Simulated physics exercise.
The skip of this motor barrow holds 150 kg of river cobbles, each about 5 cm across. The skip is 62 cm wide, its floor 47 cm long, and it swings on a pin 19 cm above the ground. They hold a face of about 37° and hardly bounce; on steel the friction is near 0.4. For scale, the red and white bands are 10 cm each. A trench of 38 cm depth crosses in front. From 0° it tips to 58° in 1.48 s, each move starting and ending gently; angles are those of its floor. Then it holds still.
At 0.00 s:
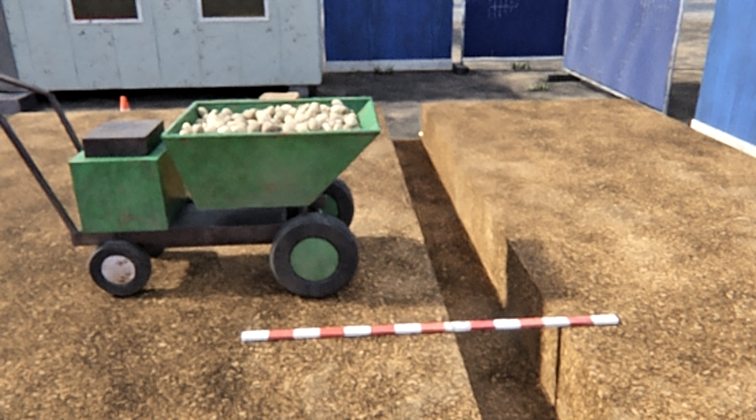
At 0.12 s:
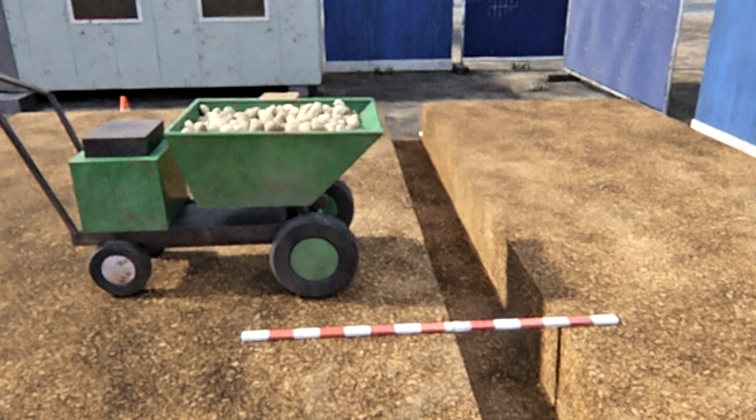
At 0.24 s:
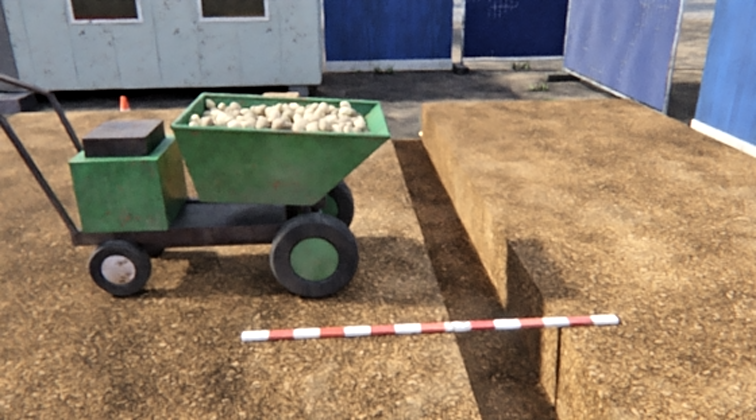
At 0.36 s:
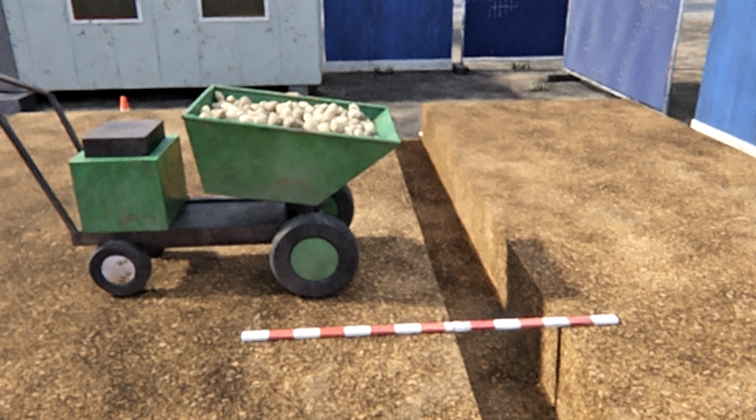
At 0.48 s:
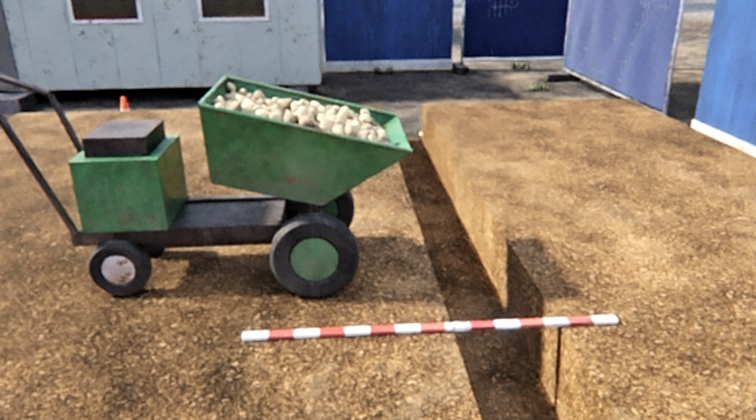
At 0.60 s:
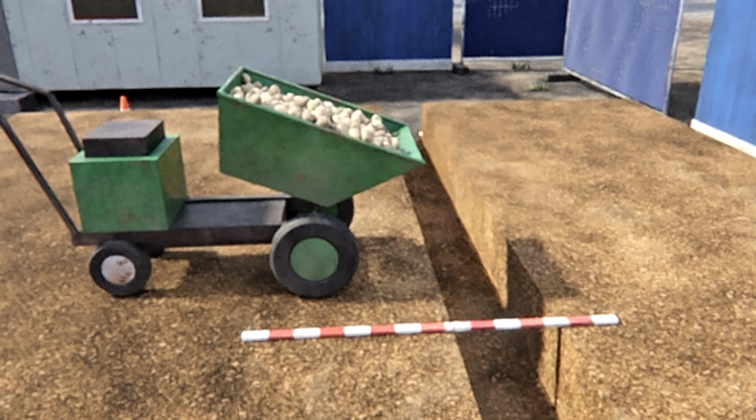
On a sunlit yard of brown, gritty ground, seen from the side and slightly above by a still camera, a pale cabin and blue panels stand at the back. A green motor barrow with black wheels and a skip heaped with pale cobbles sits at left, beside a narrow trench, with a red-and-white banded pole lying in front. The skip slowly tilts, its rear rising and its front lip swinging rightward, while the cobbles ride along inside.
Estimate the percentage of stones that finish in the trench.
About 83 per cent.
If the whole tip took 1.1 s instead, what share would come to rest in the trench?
It would be near 80 per cent.
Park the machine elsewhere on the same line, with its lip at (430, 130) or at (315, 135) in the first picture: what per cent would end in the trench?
Near 60 per cent from the first place, 60 from the second.
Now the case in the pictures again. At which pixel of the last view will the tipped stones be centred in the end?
Near (477, 313).
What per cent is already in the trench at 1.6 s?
About 20 per cent by then.
After 1.1 s the floor is at 49°; 100 % in the skip; the foremost stones are at (449, 195).
After 1.6 s the floor is at 58°; 81 % in the skip, 19 % in the trench; the foremost stones are at (517, 318).
After 1.9 s the floor is at 58°; 54 % in the skip, 46 % in the trench; the foremost stones are at (526, 290).
After 3.9 s the floor is at 58°; 16 % in the skip, 83 % in the trench; the foremost stones are at (537, 292).
